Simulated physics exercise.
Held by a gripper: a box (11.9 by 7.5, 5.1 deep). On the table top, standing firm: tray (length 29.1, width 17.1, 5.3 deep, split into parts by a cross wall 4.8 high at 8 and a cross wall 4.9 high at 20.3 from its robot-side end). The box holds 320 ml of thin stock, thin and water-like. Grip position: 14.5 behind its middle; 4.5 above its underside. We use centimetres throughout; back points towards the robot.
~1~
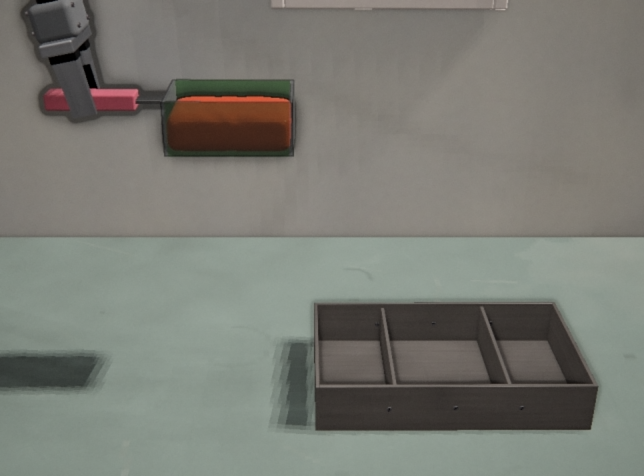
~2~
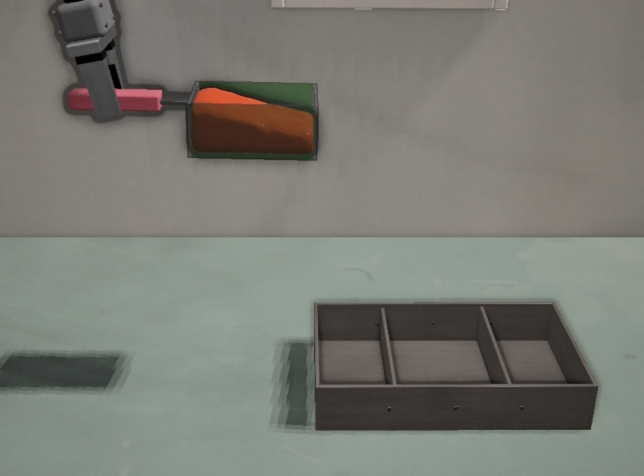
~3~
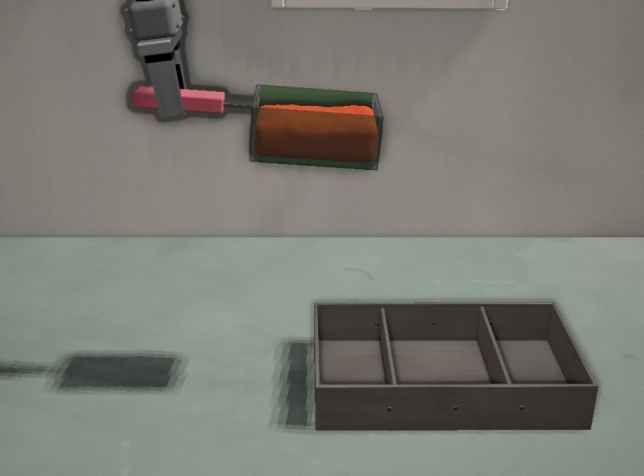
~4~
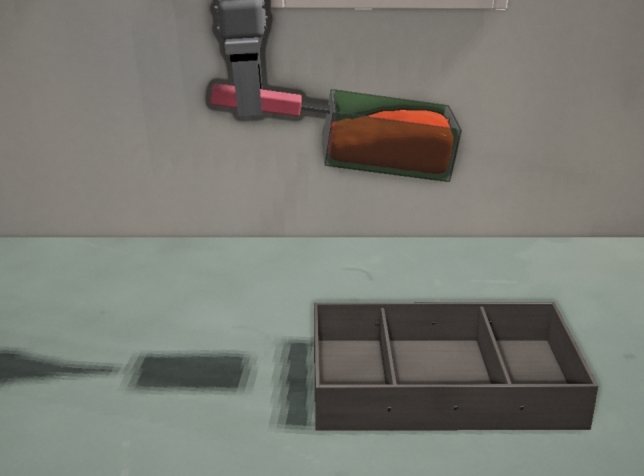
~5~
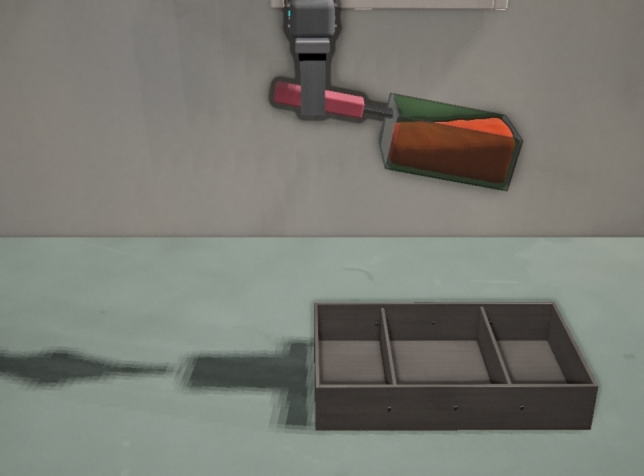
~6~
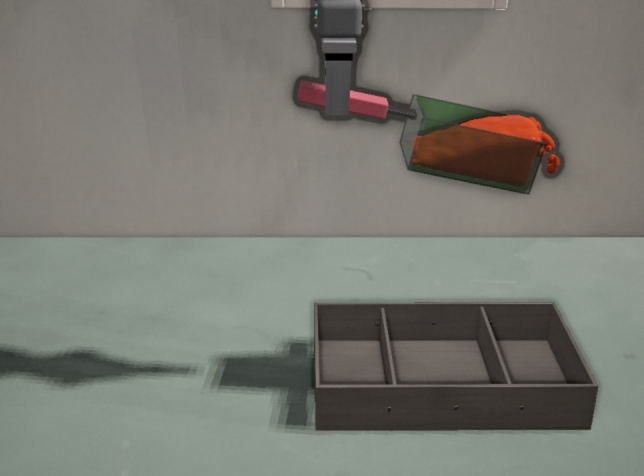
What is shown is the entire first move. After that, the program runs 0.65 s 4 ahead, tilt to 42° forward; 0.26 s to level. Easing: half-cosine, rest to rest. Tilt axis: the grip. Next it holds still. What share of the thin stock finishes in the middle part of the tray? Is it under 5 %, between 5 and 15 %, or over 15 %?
It is under 5 %.
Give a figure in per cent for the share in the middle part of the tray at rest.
Roughly 1 per cent.
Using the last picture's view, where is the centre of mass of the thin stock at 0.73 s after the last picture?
Roughly (514, 263).
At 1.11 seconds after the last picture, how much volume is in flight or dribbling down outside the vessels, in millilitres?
Estimate: Around 10 ml.
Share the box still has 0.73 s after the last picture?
About 55 %.
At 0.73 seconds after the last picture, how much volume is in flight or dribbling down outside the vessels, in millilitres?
About 40 ml.
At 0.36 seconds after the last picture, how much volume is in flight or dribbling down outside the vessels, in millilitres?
It comes to close to 0 ml.
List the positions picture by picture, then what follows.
In the first picture, the box floor at (232, 139), level; upper third of the thin stock around (231, 111), from x 170 to 290, top at y 100; 315 ml in the box.
In the second picture, the box floor at (255, 142), tilted 1° forward; upper third of the thin stock around (226, 110), from x 195 to 310, top at y 90.
In the third picture, the box floor at (313, 148), tilted 4° forward; upper third of the thin stock around (313, 119), from x 255 to 375, top at y 105.
In the fourth picture, the box floor at (385, 156), tilted 8° forward; upper third of the thin stock around (404, 127), from x 330 to 450, top at y 115.
In the fifth picture, the box floor at (442, 162), tilted 11° forward; upper third of the thin stock around (457, 134), from x 385 to 515, top at y 120.
In the sixth picture, the box floor at (463, 164), tilted 12° forward; upper third of the thin stock around (501, 134), from x 405 to 555, top at y 115; 310 ml in the box, 5 ml in the air or running down outside.
Then, 0.36 s on, tilted 30° forward, liquid up to 40 above the table; 300 ml in the box, 15 ml in the far-side part.
Then, 0.73 s on, tilted 33° forward, liquid up to 48 above the table; 175 ml in the box, 85 ml in the far-side part, 20 ml on the table or floor, 40 ml in the air or running down outside.
Then, 1.11 s on, level, liquid up to 80 above the table; 170 ml in the box, 100 ml in the far-side part, 40 ml on the table or floor, 5 ml in the middle part, 10 ml in the air or running down outside.
Then, 1.91 s on, level, liquid up to 32 above the table; 165 ml in the box, 100 ml in the far-side part, 45 ml on the table or floor, 5 ml in the middle part.
In the end, 165 ml in the box, 100 ml in the far-side part, 45 ml on the table or floor, 5 ml in the middle part. That is 1 % in the middle part of the tray.
